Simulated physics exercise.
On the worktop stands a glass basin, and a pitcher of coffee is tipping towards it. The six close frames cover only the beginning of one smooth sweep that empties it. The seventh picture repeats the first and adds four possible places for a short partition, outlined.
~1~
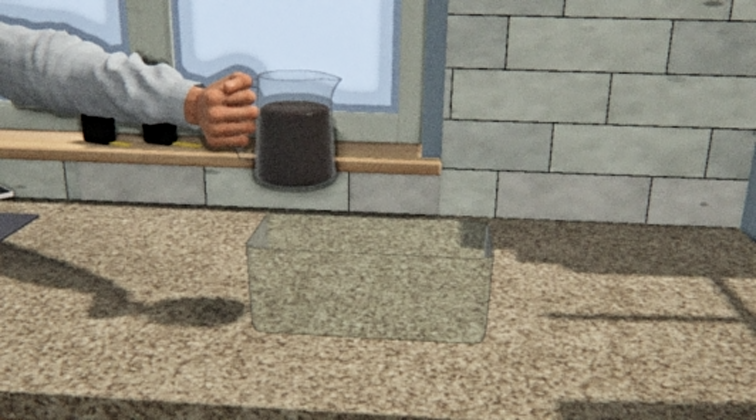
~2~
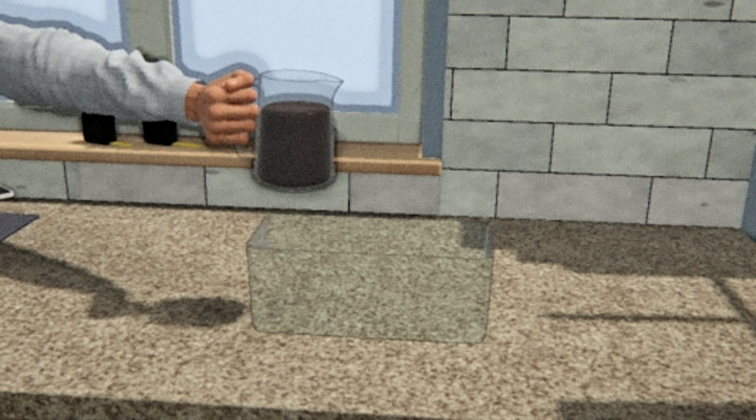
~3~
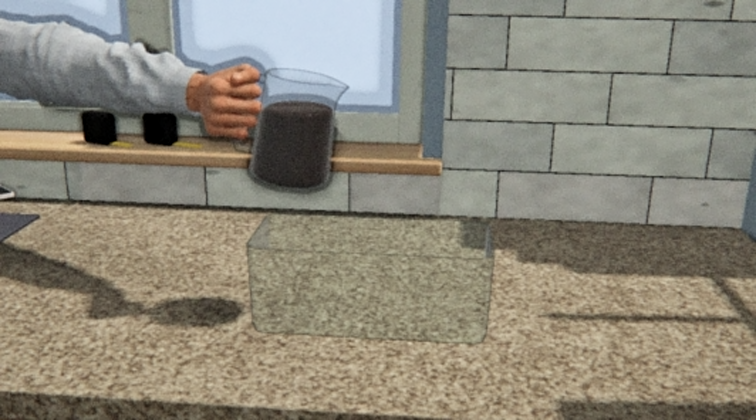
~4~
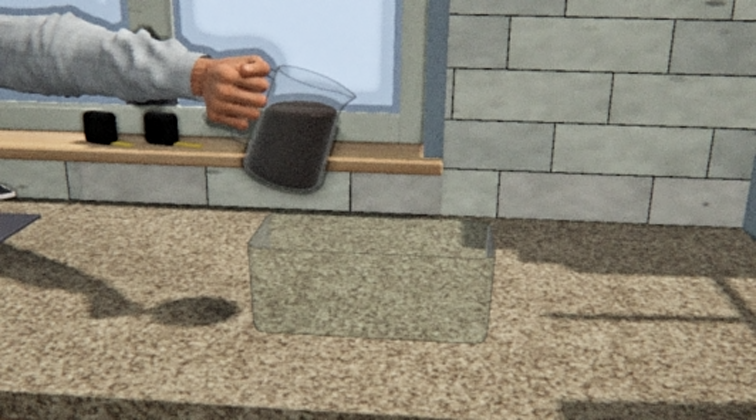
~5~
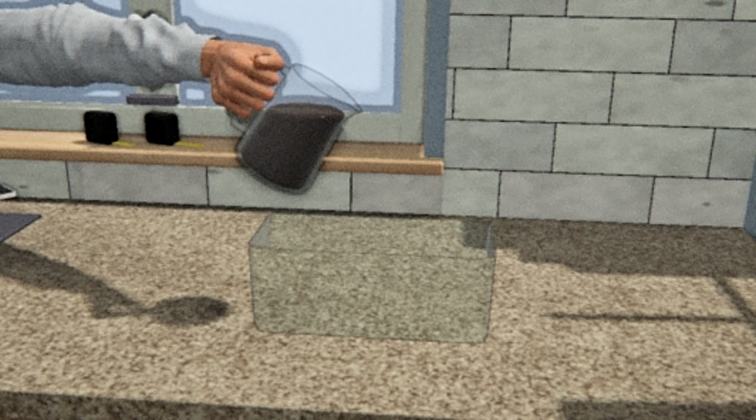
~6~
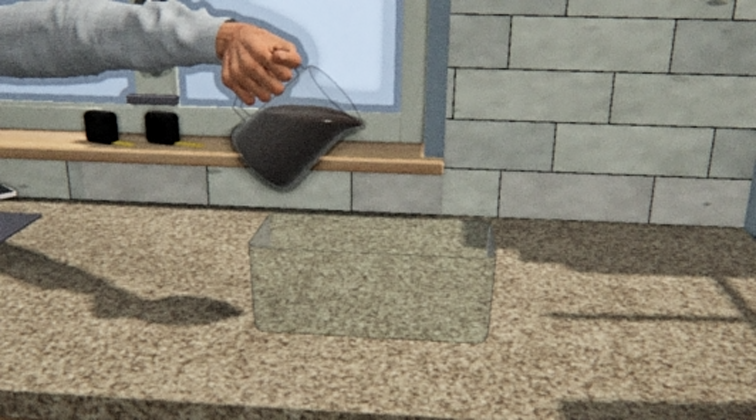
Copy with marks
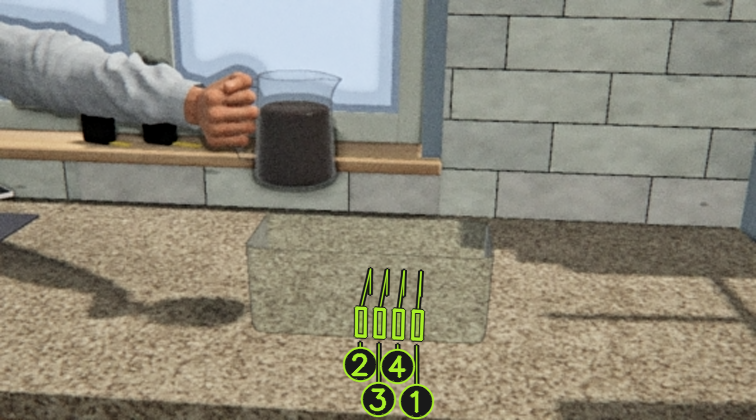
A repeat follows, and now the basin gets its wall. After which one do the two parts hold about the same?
The best place is 4.
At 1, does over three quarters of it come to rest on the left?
Yes.
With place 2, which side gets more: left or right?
The right one.
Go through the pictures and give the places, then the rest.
Upright, lip at (340, 79); basin from (252, 329) to (486, 341); nothing has left yet.
Tipped about 2°, lip at (342, 81); nothing has left yet.
Tipped about 8°, lip at (348, 87); nothing has left yet.
Tipped about 18°, lip at (355, 97); nothing has left yet.
Tipped about 31°, lip at (361, 111); nothing has left yet.
Tipped about 46°, lip at (364, 127); nothing has left yet.
On the marked copy, 1 at (416, 345); 2 at (360, 342); 3 at (379, 343); 4 at (397, 344).
For place 1, about 88 % ends left of the wall and 9 % right of it; 4 % is lost outside.
For place 2, about 7 % ends left of the wall and 92 % right of it.
For place 3, about 16 % ends left of the wall and 83 % right of it.
For place 4, about 47 % ends left of the wall and 52 % right of it.
